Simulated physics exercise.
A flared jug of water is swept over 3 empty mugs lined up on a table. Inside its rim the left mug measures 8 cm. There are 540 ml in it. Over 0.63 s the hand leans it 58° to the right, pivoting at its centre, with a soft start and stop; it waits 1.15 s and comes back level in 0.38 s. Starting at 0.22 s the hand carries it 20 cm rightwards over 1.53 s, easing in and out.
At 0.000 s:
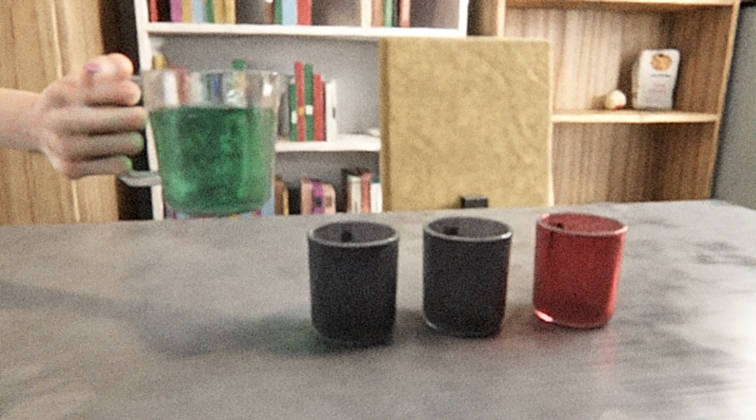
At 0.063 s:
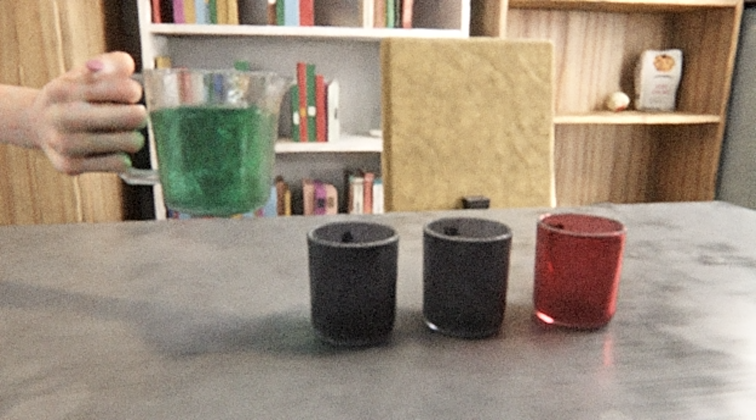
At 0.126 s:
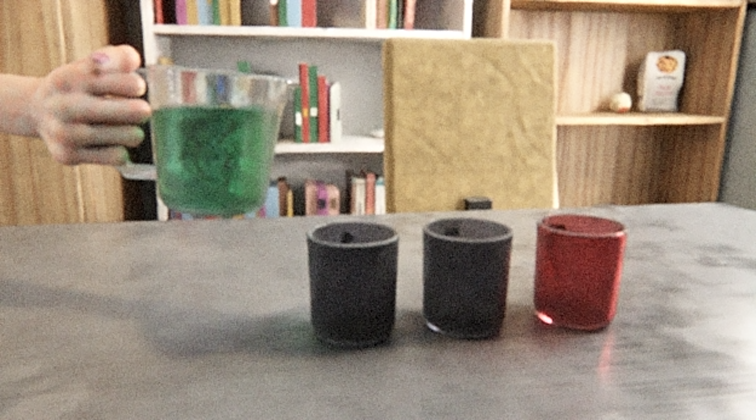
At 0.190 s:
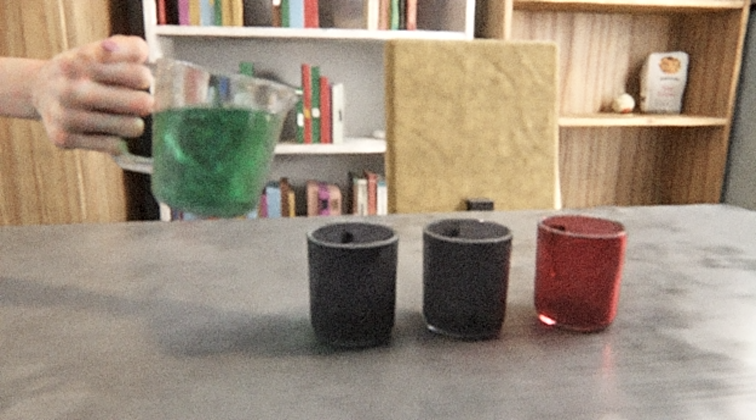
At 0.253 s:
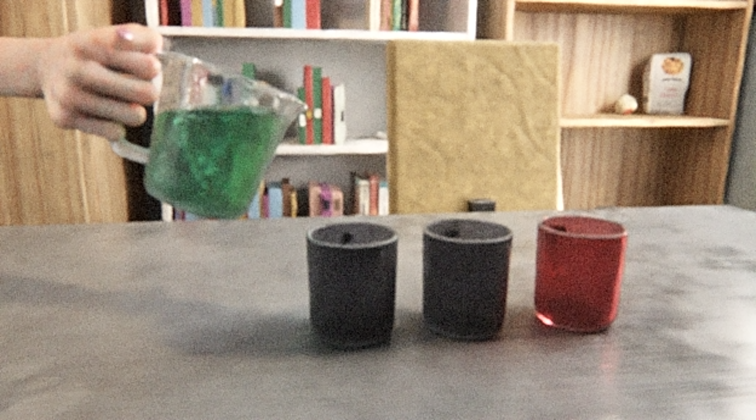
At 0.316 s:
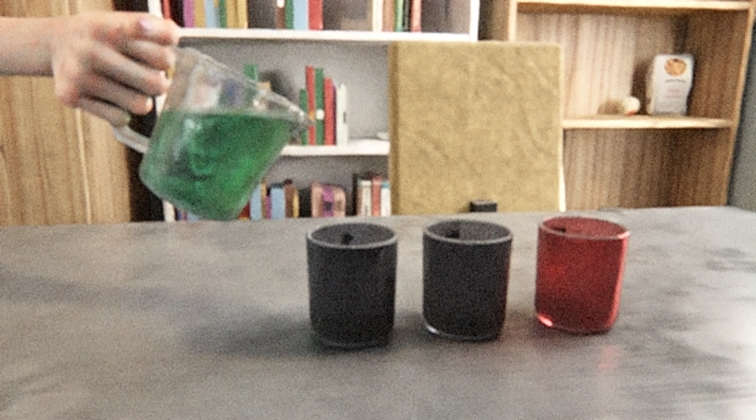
The clip opens on a hand at the left holding a clear jug of green liquid upright above a gray table, where two dark cups and a red one stand in a row. The hand then steadily tilts the jug to the right, toward the cups, while the cups stay still.
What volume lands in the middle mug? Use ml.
The middle mug gets about 120 ml.
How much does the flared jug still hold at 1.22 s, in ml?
Close to 280 ml.
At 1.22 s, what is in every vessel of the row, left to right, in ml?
Roughly 40 ml left, 120 ml middle, 0 ml right.
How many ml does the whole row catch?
Some 200 ml.
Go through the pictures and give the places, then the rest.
It leans 0°; its right rim is at (293, 74); the water meets the walls at (169, 106) and (264, 106); the left mug's rim runs from (309, 236) to (397, 232); the middle mug's rim runs from (426, 231) to (507, 228); the right mug's rim runs from (542, 226) to (618, 223), in the first picture.
It leans 1°; its right rim is at (295, 77); the water meets the walls at (169, 106) and (260, 107), in the second picture.
It leans 6°; its right rim is at (299, 83); the water meets the walls at (175, 106) and (265, 109), in the third picture.
It leans 12°; its right rim is at (305, 93); the water meets the walls at (170, 108) and (269, 111), in the fourth picture.
It leans 20°; its right rim is at (310, 107); the water meets the walls at (170, 112) and (276, 113), in the fifth picture.
It leans 29°; its right rim is at (316, 122); the water meets the walls at (171, 113) and (288, 118), in the sixth picture.
After 0.83 s the tilt is 58° and from the left they hold 40 ml, 15 ml, 0 ml, the flared jug 365 ml, and 55 ml is on the table.
After 1.22 s the tilt is 58° and from the left they hold 40 ml, 115 ml, 0 ml, the flared jug 285 ml, and 80 ml is on the table.
After 1.61 s the tilt is 58° and from the left they hold 40 ml, 120 ml, 10 ml, the flared jug 235 ml, and 115 ml is on the table.
After 2.05 s the tilt is 12° and from the left they hold 40 ml, 120 ml, 40 ml, the flared jug 215 ml, and 120 ml is on the table.
In the end from the left they hold 40 ml, 120 ml, 40 ml, the flared jug 215 ml, and 120 ml is on the table.
